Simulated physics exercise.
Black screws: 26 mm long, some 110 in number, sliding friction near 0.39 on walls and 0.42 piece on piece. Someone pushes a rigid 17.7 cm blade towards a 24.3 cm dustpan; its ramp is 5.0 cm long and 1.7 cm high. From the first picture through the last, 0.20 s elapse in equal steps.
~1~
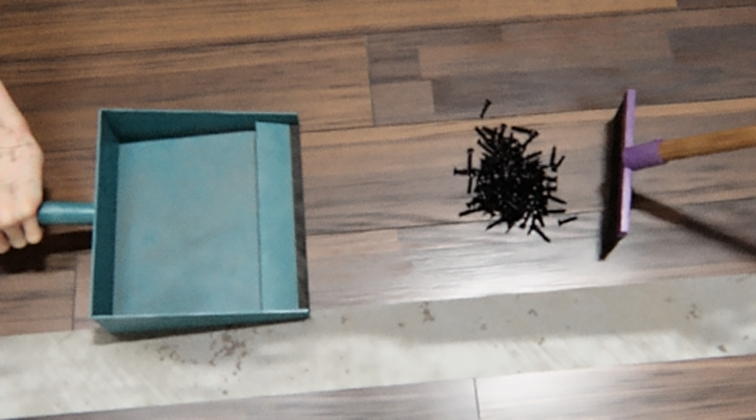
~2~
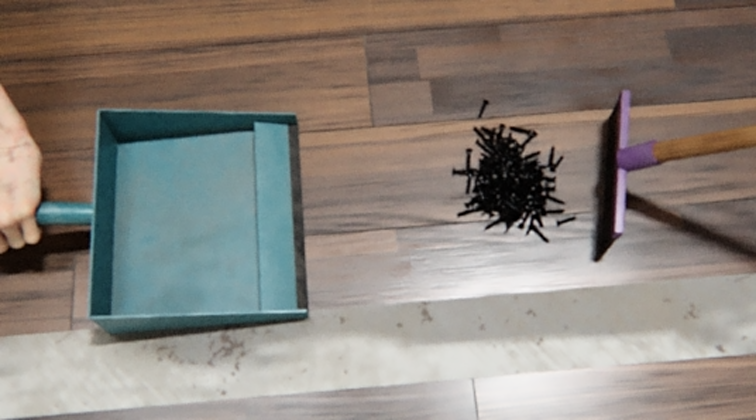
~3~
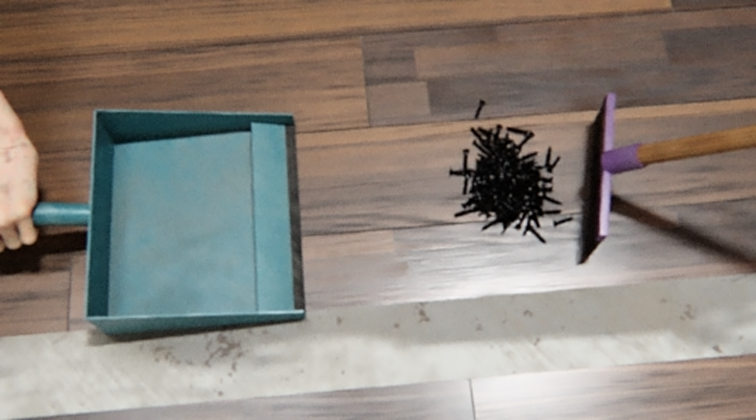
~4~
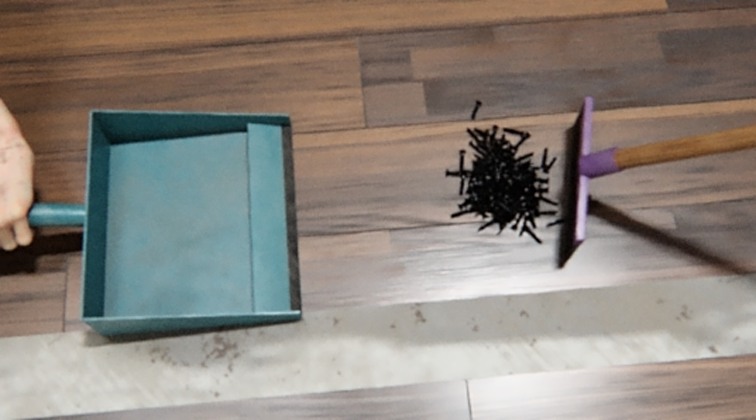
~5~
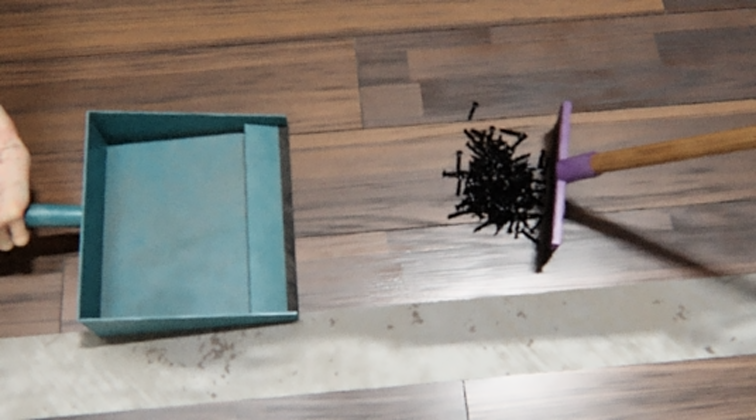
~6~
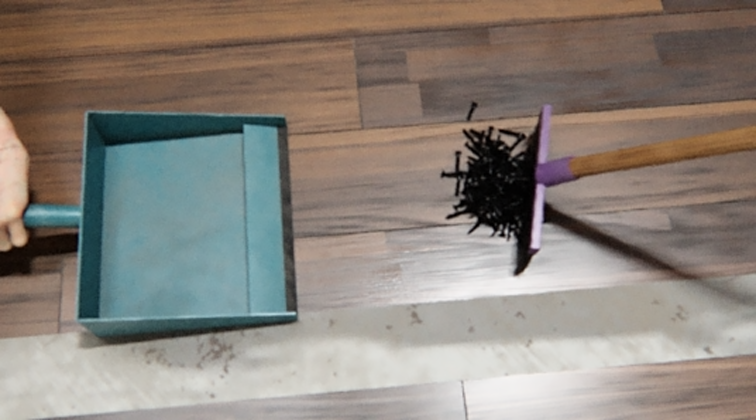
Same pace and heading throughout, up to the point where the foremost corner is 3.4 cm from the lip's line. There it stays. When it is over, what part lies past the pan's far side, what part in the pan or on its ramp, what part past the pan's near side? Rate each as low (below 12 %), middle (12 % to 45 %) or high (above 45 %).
Far side - low, pan - low, near side - low.
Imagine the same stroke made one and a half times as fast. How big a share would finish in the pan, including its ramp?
In that case some 20 per cent.
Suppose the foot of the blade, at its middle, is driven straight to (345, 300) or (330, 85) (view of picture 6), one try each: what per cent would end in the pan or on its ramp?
The two tries give about 0 and 0 percent.
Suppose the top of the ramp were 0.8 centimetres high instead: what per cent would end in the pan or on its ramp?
I'd put it near 5 per cent, ramp counted.
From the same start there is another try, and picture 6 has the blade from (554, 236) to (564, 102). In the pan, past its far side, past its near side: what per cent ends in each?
Pan: 0, far side: 10, near side: 0.
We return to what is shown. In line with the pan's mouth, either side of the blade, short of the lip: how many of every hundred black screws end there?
Some 95 per cent.
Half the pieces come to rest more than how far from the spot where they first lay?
That distance is around 22 cm.
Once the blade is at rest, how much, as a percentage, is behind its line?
I'd put it near 15 in a hundred.
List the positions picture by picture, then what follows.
In the first picture, blade from (622, 232) to (629, 97), moved 0.0 cm, 0 of the pieces shifted so far; middle of the pieces at (508, 183); pan at (193, 224).
In the second picture, blade from (616, 233) to (623, 98), moved 0.5 cm, 0 of the pieces shifted so far; middle of the pieces at (506, 184).
In the third picture, blade from (601, 236) to (609, 101), moved 1.8 cm, 0 of the pieces shifted so far; middle of the pieces at (503, 184).
In the fourth picture, blade from (578, 240) to (587, 105), moved 4.0 cm, 0 of the pieces shifted so far; middle of the pieces at (500, 185).
In the fifth picture, blade from (555, 245) to (565, 109), moved 6.3 cm, 8 of the pieces shifted so far; middle of the pieces at (497, 186).
In the sixth picture, blade from (534, 249) to (545, 113), moved 8.5 cm, 43 of the pieces shifted so far; middle of the pieces at (494, 186); pan at (180, 227).
Then, 0.20 s after the last picture, middle of the blade 17 cm from the lip; 0 % over the lip, far side 0 %, near side 0 %.
Then, 0.35 s after the last picture, middle of the blade 9 cm from the lip; 0 % over the lip, far side 5 %, near side 0 %.
Then, 0.61 s after the last picture, middle of the blade 6 cm from the lip; 0 % over the lip, far side 5 %, near side 0 %.
In the end, far side 5 %, pan 0 %, near side 0 %, in front of the lip or behind the blade 95 %.
